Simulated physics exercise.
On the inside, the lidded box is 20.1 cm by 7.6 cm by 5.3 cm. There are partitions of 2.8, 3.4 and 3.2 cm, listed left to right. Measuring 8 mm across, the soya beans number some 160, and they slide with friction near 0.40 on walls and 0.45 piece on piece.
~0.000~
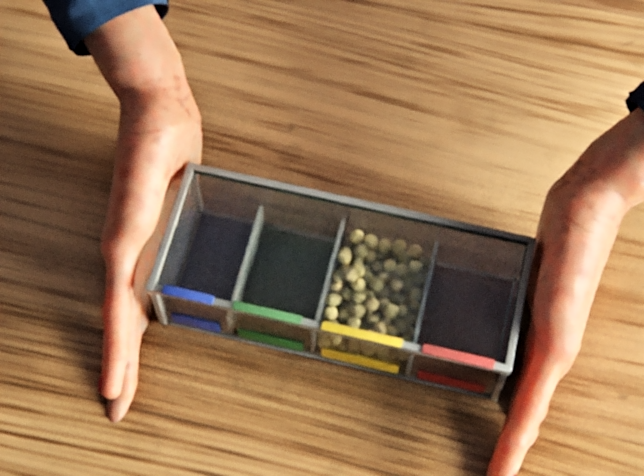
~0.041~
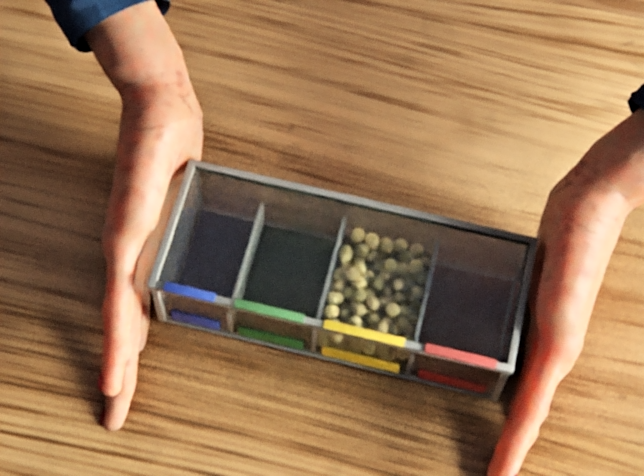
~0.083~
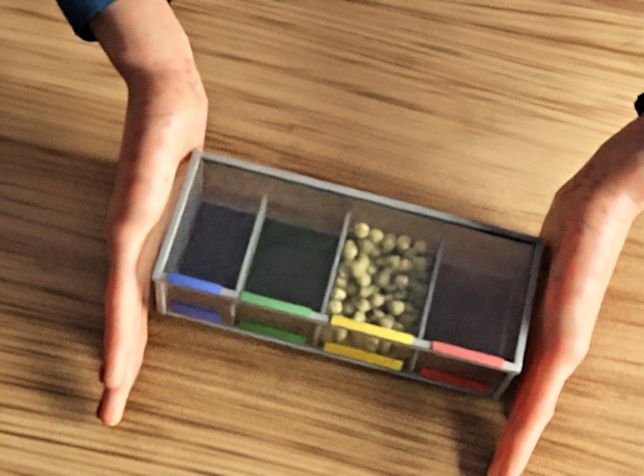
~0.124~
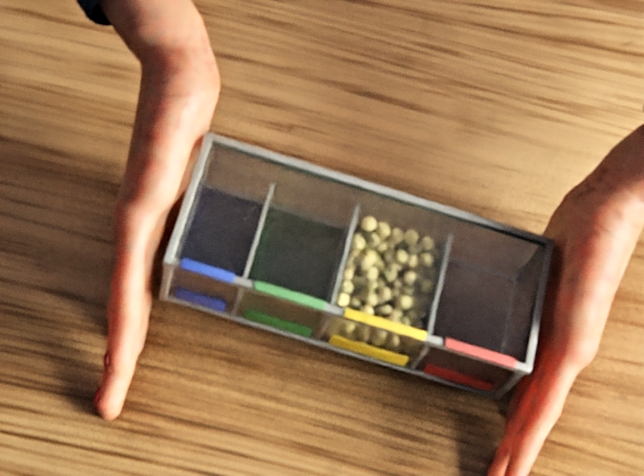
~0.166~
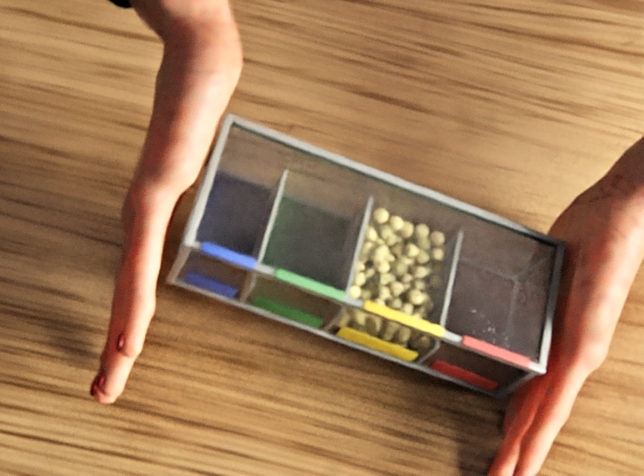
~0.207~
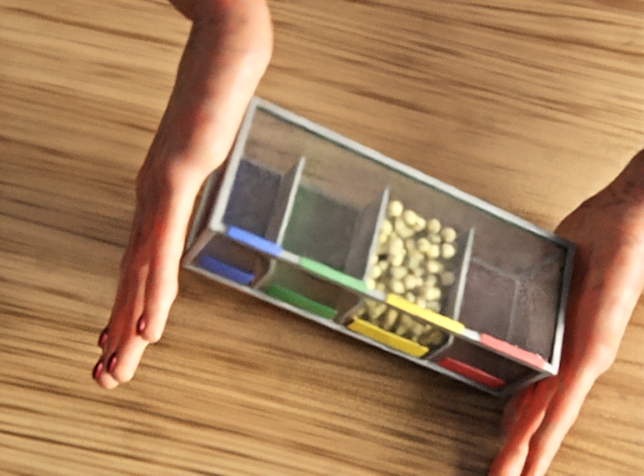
On a wood-grained tabletop, seen from above at a slight angle, two hands flank a clear lidded box. Its four compartments are marked blue, green, yellow and red from left to right, with pale, round beans in the yellow one and the others empty. Slowly at first, then faster, the box tilts, its left end rising between the hands while the beans stay in their compartment and the camera stays still.
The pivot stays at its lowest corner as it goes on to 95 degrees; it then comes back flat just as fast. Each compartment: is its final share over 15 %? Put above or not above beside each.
Result: Red: Succeeds, blue: Fails, green: Fails, yellow: Succeeds.
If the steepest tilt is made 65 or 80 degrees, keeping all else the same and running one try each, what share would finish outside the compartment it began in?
Some 20 and some 40 per cent, respectively.
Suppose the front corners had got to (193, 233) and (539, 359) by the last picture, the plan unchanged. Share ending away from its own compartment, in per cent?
It comes to around 65 per cent in that case.
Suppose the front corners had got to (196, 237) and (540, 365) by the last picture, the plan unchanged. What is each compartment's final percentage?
Red 70; blue 0; green 0; yellow 30.
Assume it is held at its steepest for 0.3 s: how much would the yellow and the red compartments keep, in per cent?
Result - yellow: 15 %, red: 85 %.
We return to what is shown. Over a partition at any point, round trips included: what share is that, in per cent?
Close to 75 percent.
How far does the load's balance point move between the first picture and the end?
Roughly 4.5 cm.
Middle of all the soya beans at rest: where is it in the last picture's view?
Roughly pixel (458, 309).
After 0.74 s, tilt 94 degrees; red 40 %, yellow 60 %.
Then, at 1.10 s, tilt 39 degrees; red 75 %, yellow 25 %.
After 1.55 s, tilt 0 degrees; red 75 %, yellow 25 %.
At rest (2.0 s), red 75 %, blue 0 %, green 0 %, yellow 25 %.
